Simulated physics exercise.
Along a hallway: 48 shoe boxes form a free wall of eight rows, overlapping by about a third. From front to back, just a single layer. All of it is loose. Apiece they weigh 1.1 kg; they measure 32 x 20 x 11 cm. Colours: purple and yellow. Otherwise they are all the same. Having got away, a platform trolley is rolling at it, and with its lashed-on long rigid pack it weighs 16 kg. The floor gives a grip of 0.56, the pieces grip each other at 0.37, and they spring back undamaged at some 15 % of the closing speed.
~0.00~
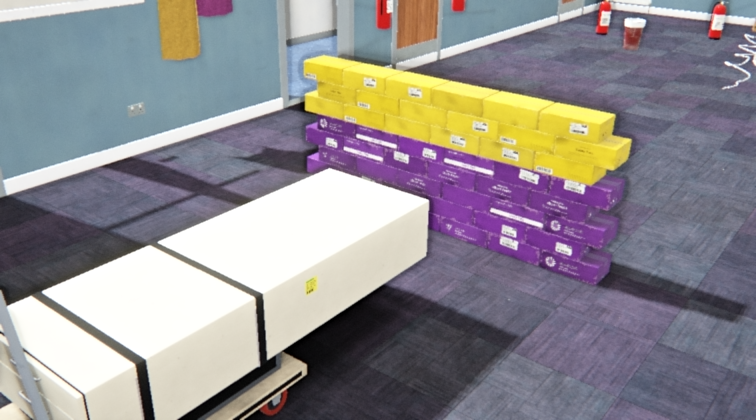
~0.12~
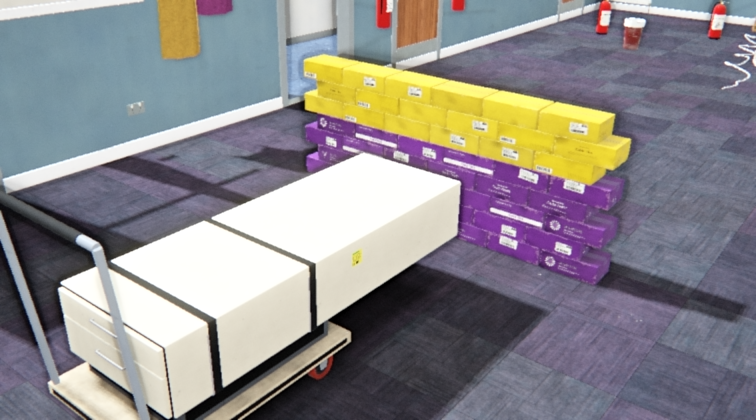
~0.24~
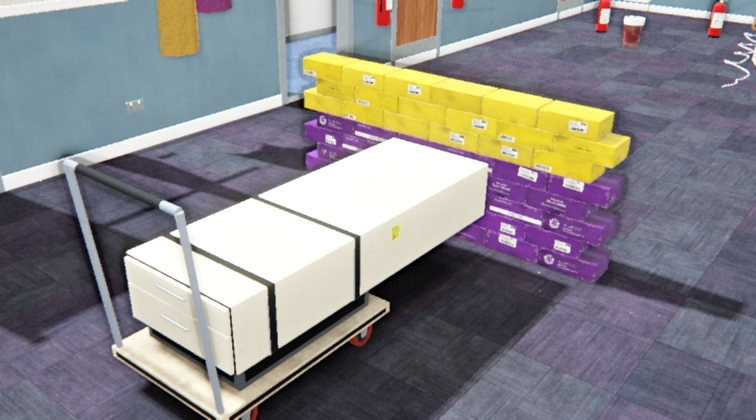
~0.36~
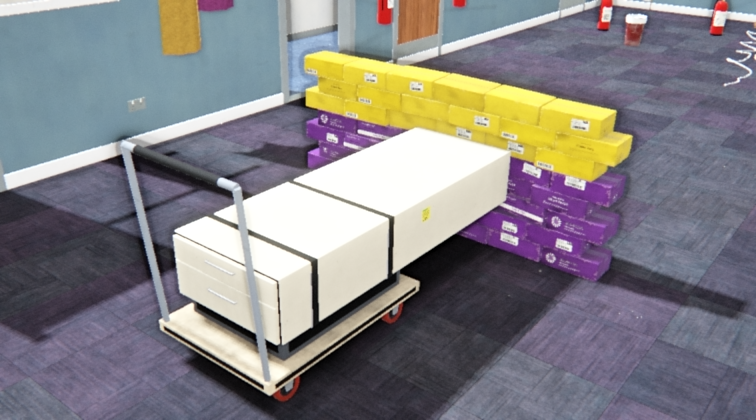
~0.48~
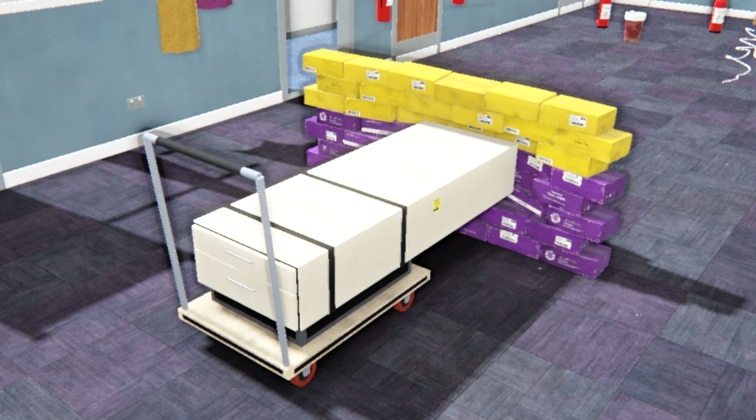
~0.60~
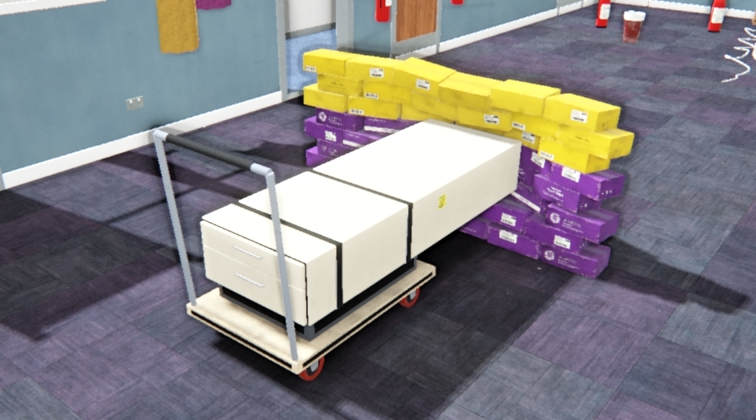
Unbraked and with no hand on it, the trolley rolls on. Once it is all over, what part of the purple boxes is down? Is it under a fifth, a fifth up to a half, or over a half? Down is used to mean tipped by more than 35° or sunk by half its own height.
It is a fifth up to a half.
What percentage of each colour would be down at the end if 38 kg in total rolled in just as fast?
That would leave purple at 40 and yellow at 90 per cent.
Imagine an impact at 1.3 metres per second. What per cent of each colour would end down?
The purple would finish 0 in a hundred down, the yellow 0 in a hundred.
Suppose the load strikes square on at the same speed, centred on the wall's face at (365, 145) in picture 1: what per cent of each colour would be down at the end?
For purple it's 40 per cent, for yellow 90 per cent.
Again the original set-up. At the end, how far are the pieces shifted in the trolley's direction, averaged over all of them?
Some 40 cm on average.
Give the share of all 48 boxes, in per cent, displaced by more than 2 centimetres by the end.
The share is 65 per cent.
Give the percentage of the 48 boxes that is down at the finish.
Estimate: Close to 60%.
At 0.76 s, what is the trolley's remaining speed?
Close to 0.2 m/s at that moment.
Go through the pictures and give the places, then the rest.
In the first frame (places mark the middle of the side facing us), load (421, 222) 74 cm short of the wall; top purple box (420, 150); top yellow box (363, 82); nothing disturbed.
Load (453, 202) 46 cm short of the wall; top purple box (420, 149), in the second frame.
Load (482, 183) 18 cm short of the wall; top purple box (419, 147), in the third frame.
Load (504, 169) 49 mm into the wall's line; steepest lean 3°, the box at (457, 97); 17 disturbed, none down, in the fourth frame.
Load (512, 161) 15 cm into the wall's line; top yellow box (365, 75) shifted 17 mm; steepest lean 6°, the box at (429, 107); 28 disturbed, none down, in the fifth frame.
Load (515, 159) 20 cm into the wall's line; top yellow box (369, 73) shifted 49 mm; steepest lean 13°, the box at (434, 106); 32 disturbed, none down, in the sixth frame.
After 0.76 s, load 24 cm past the wall's line, still rolling; 2 of the 30 purple boxes down (3 of 48 in all colours); top purple box leaning 21°, 54 mm lower; top yellow box leaning 11°.
After 0.96 s, load 28 cm past the wall's line, still rolling; 9 of the 30 purple boxes down (19 of 48 in all colours); top purple box leaning 49°, 23 cm lower; top yellow box leaning 28°, 37 mm lower.
After 1.20 s, load 31 cm past the wall's line, still rolling; 12 of the 30 purple boxes down (29 of 48 in all colours); top purple box leaning 62°, 39 cm lower; top yellow box leaning 45°, 37 cm lower.
After 1.60 s, load 35 cm past the wall's line, still rolling; 12 of the 30 purple boxes down (29 of 48 in all colours); top purple box leaning 71°, 39 cm lower; top yellow box on its side.
At rest (3.4 s), load 35 cm past the wall's line, stopped; 12 of the 30 purple boxes down (29 of 48 in all colours); top purple box on its side; top yellow box on its side. That is 40 per cent. As the last picture would show them, middles, top purple box near (440, 161), top yellow box near (404, 138).
